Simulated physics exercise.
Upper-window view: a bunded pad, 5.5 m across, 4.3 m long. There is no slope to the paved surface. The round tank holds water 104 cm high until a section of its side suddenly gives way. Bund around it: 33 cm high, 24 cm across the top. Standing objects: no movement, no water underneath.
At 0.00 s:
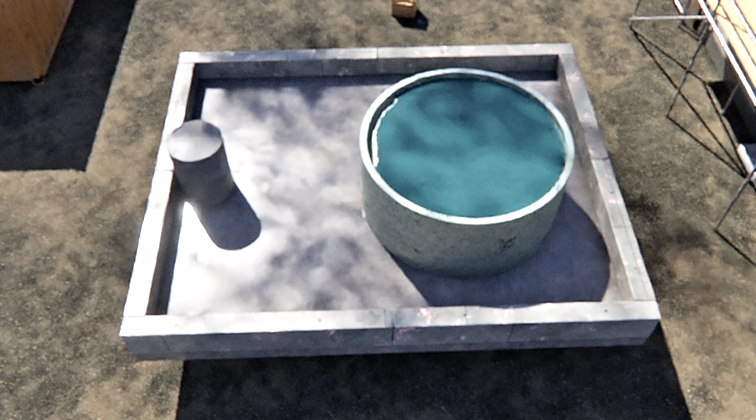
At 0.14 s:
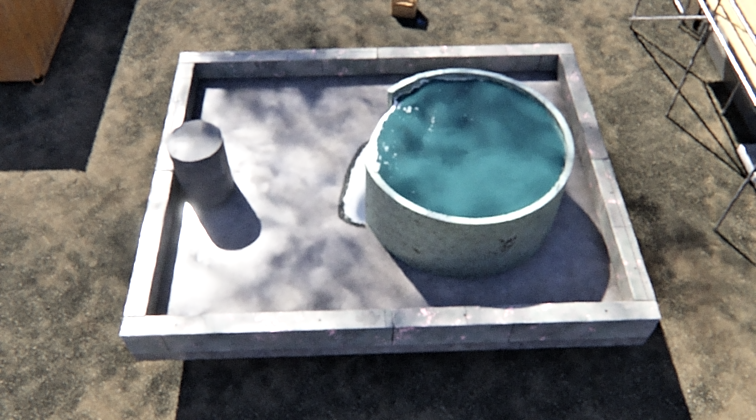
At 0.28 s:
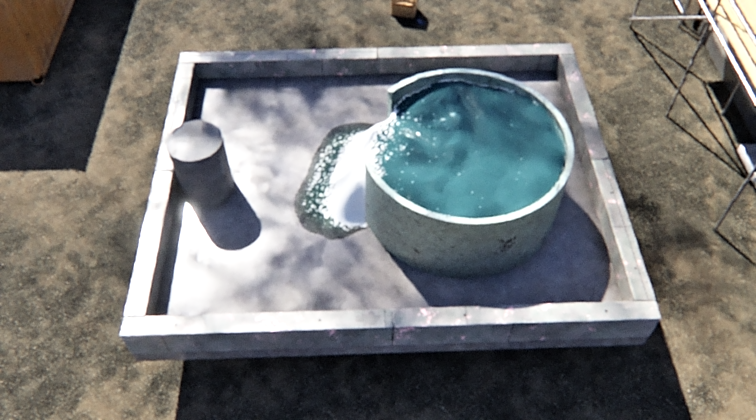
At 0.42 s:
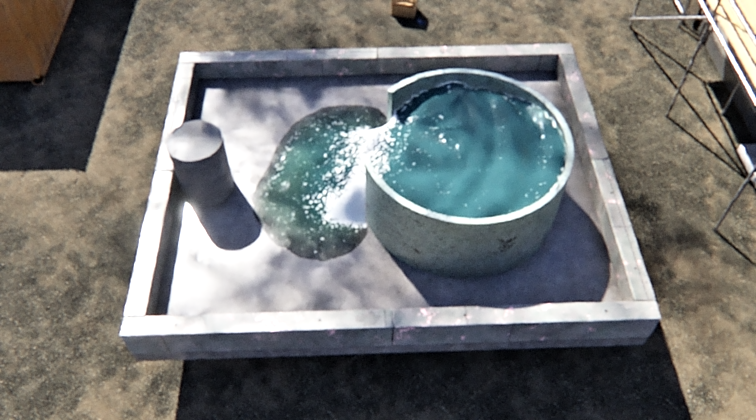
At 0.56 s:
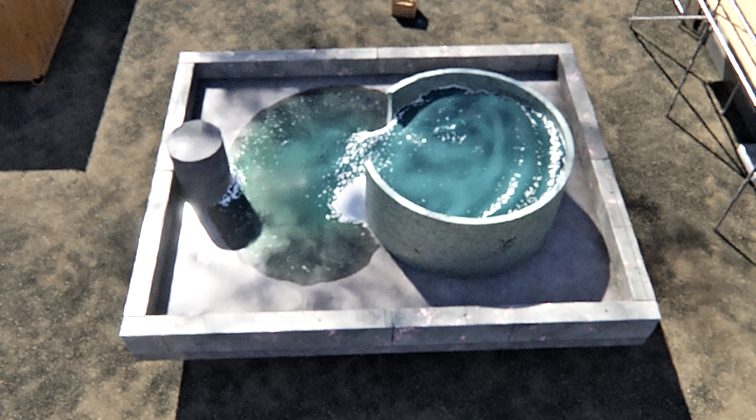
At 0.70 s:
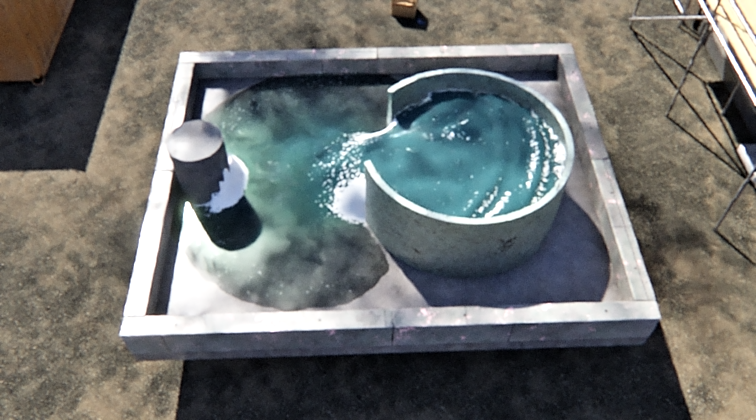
On a flat paved pad with a low bund, a round tank of blue-green water opens on its left side, and water pours through the gap, spreading leftward across the floor and around a short grey cylinder.
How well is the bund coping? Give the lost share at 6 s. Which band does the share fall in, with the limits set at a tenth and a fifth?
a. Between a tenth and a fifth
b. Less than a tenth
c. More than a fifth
The answer is a.
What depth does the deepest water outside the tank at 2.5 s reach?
Max around 58 cm.
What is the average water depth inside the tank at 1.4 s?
I'd put the mean depth near 64 centimetres.
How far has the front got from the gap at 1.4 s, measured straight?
That's near 3.4 m in a straight line.
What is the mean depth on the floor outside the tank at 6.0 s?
Average: ~ 17 cm.
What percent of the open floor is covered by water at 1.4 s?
Wet share: Near 60 percent.
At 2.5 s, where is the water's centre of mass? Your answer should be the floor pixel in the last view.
Around (344, 180).
After 1.1 s water covers 50 % of the floor and is deepest (98 cm) near (232, 195); 0 % is over the wall.
After 1.4 s water covers 55 % of the floor and is deepest (80 cm) near (200, 79); 1 % is over the wall.
After 2.5 s water covers 55 % of the floor and is deepest (58 cm) near (200, 79); 9 % is over the wall.
After 4.0 s water covers 75 % of the floor and is deepest (34 cm) near (247, 184); 13 % is over the wall.
After 6.0 s water covers 80 % of the floor and is deepest (34 cm) near (571, 207); 13 % is over the wall.
